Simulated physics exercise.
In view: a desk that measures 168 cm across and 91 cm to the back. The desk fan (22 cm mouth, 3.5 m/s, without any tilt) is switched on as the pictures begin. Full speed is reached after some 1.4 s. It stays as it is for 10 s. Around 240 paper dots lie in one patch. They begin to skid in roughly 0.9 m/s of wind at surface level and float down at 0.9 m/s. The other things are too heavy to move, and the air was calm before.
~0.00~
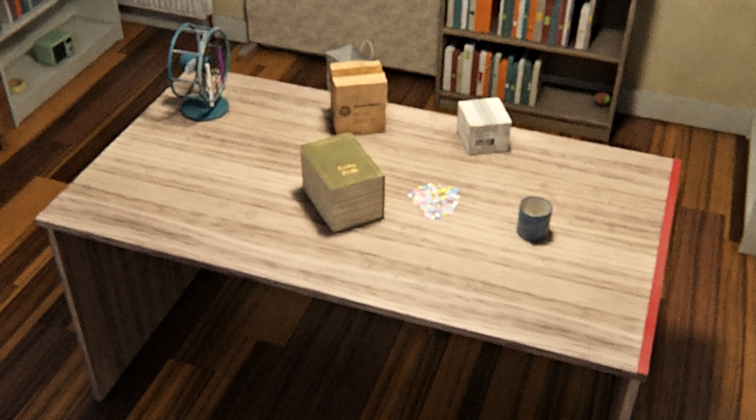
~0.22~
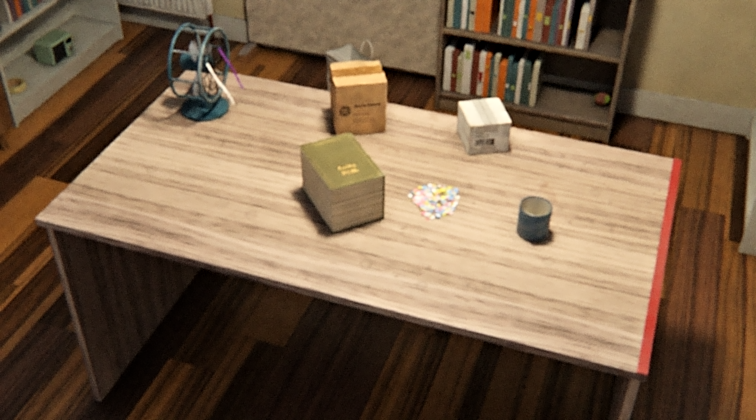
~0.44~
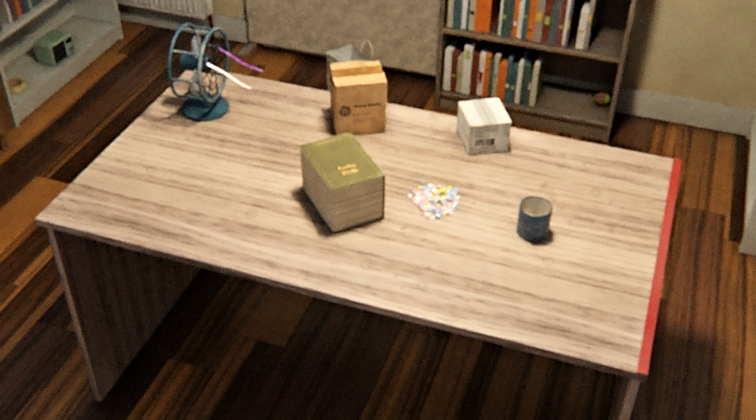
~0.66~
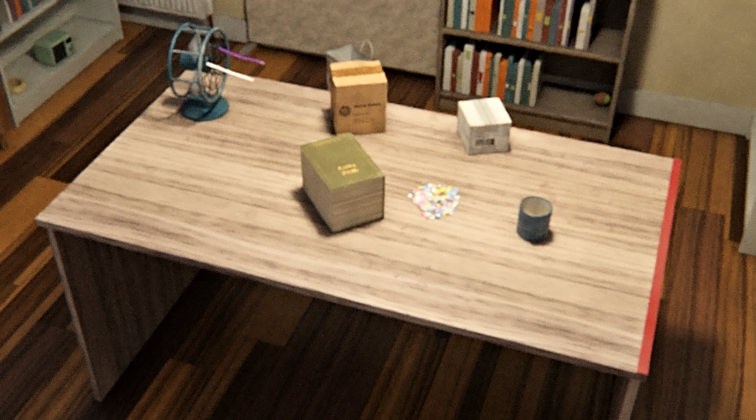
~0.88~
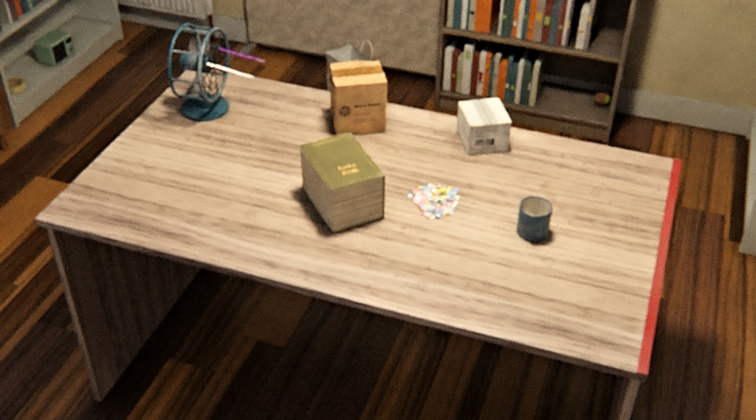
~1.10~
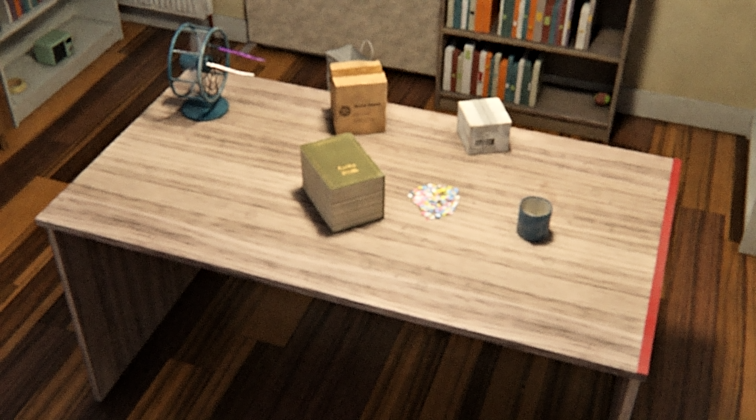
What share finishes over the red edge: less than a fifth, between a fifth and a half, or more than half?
The share over the red edge is not even a fifth.
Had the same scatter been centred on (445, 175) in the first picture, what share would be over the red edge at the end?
Then about 80 %.
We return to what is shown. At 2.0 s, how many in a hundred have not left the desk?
Some 100 per cent.
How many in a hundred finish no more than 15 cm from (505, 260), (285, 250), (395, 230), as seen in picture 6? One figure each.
In turn about 20 %, 0 %, 15 %.
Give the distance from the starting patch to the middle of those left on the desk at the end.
Roughly 35 cm.
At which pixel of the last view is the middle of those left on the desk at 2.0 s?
Near (473, 282).
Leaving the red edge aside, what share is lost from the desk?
About 5 %.
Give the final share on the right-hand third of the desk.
Some 70 per cent.
After 2.0 s, 0 % are over the red edge; the middle of those still in play is near (473, 282); 24 % have settled or left.
After 3.2 s, 1 % are over the red edge; the middle of those still in play is near (471, 284); 91 % have settled or left.
After 5.5 s, 1 % are over the red edge; the middle of those still in play is near (471, 284); 92 % have settled or left.
After 10.0 s, at the end, 1 % are over the red edge; the middle of those still in play is near (471, 284).
